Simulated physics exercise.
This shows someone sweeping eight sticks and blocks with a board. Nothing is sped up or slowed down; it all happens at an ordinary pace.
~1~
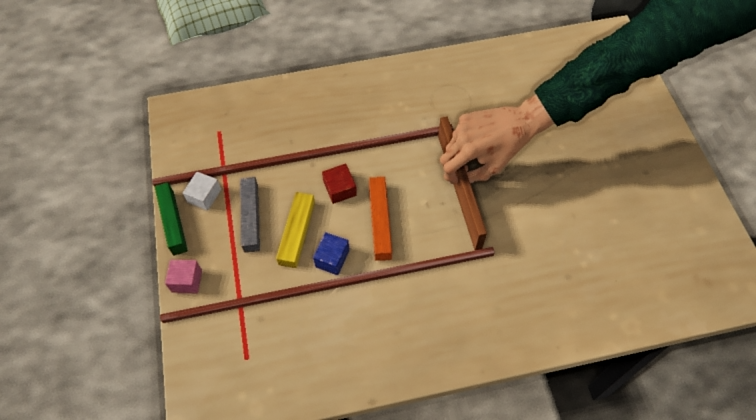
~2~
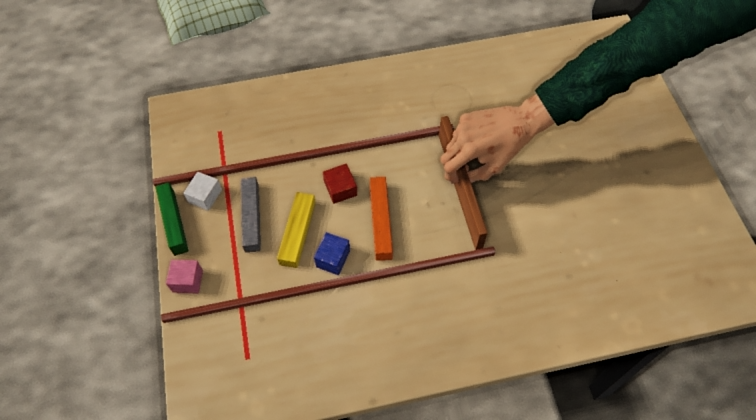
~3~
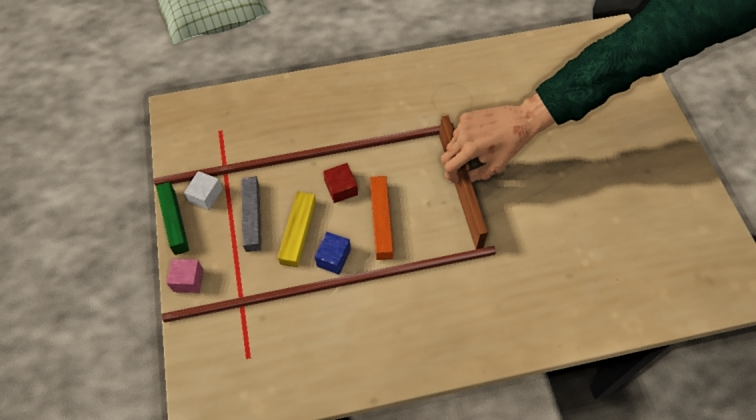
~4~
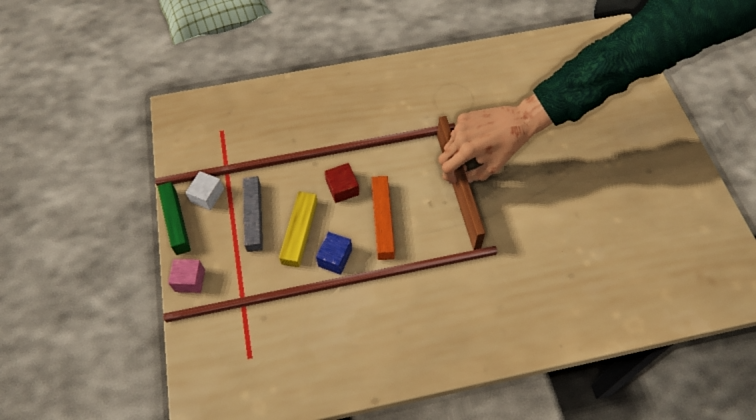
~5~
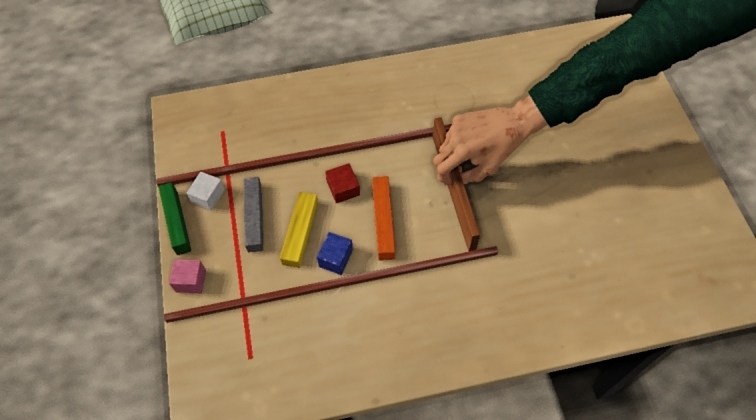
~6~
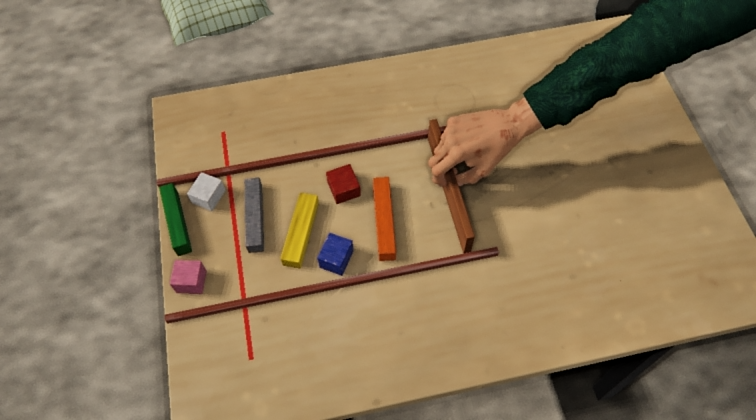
A hand holds a brown board and slides it slightly left toward eight colourful sticks and blocks.
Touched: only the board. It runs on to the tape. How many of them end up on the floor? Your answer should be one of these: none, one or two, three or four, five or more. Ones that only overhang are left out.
The count is one or two.
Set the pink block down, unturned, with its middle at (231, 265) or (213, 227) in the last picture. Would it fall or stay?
The pink block would stay in place in the first case and drop away in the second.
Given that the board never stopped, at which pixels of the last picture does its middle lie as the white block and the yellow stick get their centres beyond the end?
The middle is at (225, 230) when it's the white block, and at (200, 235) when it's the yellow stick.
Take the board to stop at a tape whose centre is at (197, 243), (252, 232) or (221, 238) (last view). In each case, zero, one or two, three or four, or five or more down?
In order of the places: At least five; none; either three or four.
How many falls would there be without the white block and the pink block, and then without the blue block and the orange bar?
Result, first then second: 0, 1.
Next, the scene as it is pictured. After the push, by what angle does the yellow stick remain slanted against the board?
About 20° out of line.
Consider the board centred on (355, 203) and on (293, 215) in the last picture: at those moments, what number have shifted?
At the first spot 3, then 5.
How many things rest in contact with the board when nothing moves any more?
The count comes out at 2.
Soon after, none off yet; green stick at rest near (175, 219); pink block at rest near (189, 277); white block at rest near (207, 192).
After that, none off yet; green stick at rest near (175, 220); pink block at rest near (189, 277); white block displaced a little near (194, 194).
In the end, the number that fall off is one or two; gone, green stick.
